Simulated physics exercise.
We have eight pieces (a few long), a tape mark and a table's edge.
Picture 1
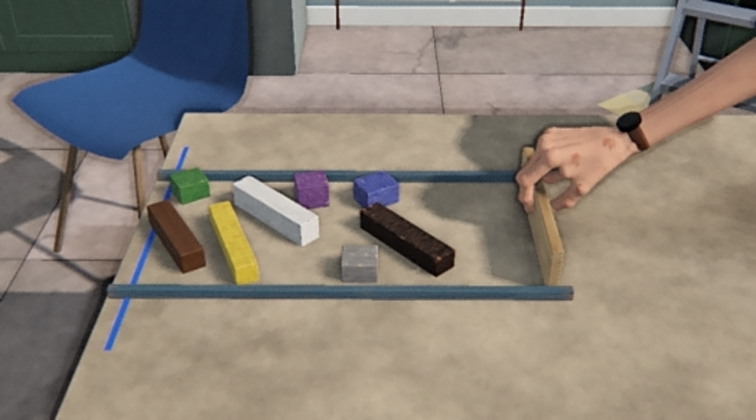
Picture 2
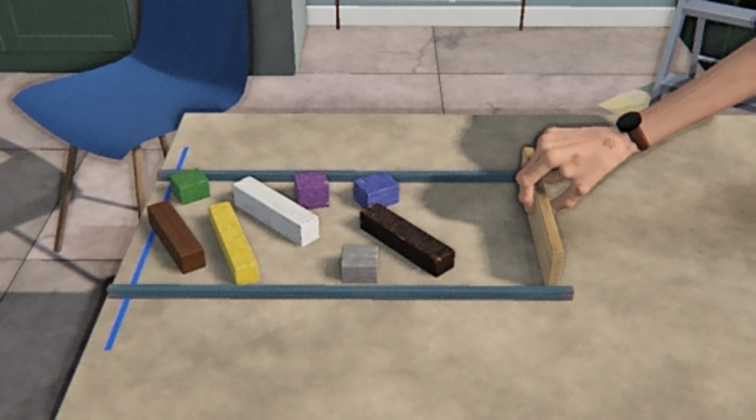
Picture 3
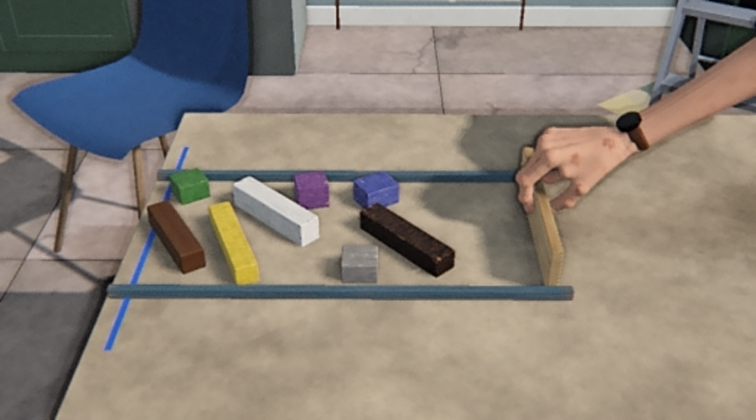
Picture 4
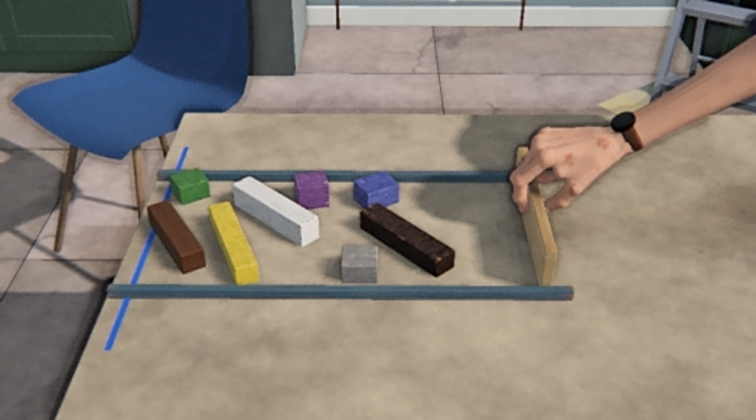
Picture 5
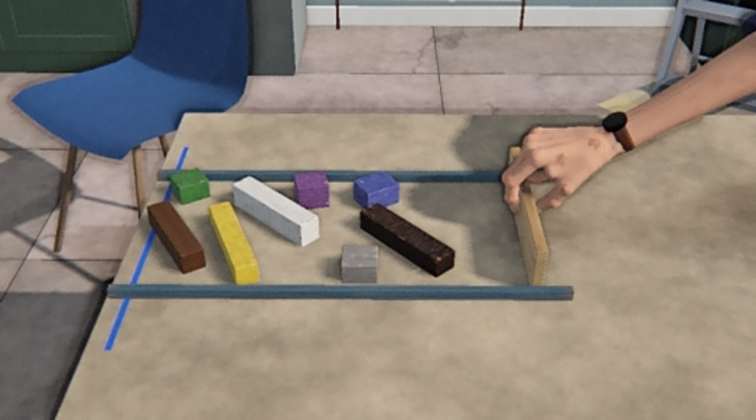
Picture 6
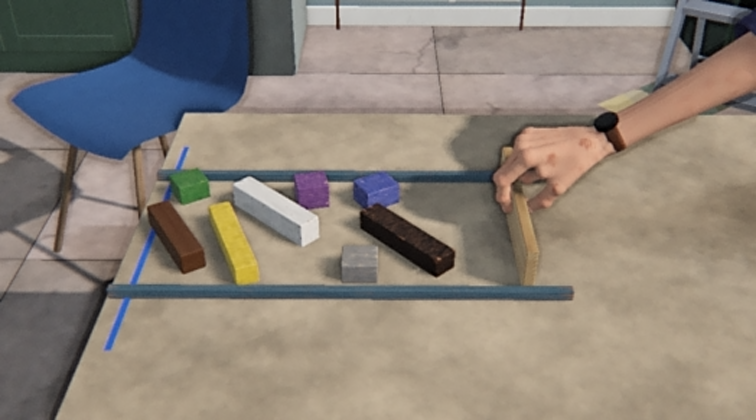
In this clip, a hand holds a wooden board upright between two rails on a table and slides it slightly left, while eight colored blocks and bars lie still between the board and a blue tape line.
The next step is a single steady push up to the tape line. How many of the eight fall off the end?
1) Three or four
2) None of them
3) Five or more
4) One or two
(3) Five or more.
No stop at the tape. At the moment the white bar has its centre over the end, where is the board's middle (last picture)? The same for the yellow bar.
About (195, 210), and (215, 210) for the other.
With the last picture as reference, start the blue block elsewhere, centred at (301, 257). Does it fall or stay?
Lab note: It goes off the edge.
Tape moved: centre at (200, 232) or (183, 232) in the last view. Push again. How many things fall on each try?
Respectively 3 and 5.
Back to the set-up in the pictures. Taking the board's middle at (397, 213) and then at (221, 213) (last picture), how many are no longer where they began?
3 and 8.
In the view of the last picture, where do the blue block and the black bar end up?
The blue block at (150, 184), the black bar at (136, 232).
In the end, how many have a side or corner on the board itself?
Number: 2.
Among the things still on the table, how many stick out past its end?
The total here is 2.
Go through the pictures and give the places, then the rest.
In the first picture, green block (190, 186); brown stick (175, 235); yellow bar (233, 242); board (539, 214); tape (153, 231).
In the second picture, brown stick (175, 235); blue block (376, 191).
In the third picture, yellow bar (233, 242); board (539, 214).
In the fourth picture, green block (190, 186); grey block (360, 264).
In the fifth picture, brown stick (175, 235); purple block (312, 191).
In the sixth picture, green block (190, 186); brown stick (175, 235); yellow bar (233, 242); board (517, 214); tape (153, 231).
Early on, none off yet; green block at rest near (190, 186); brown stick at rest near (175, 235); yellow bar at rest near (233, 242).
Finally, the number that fall off is five or more; lost, grey block, purple block, white bar, yellow bar, brown stick and green block.
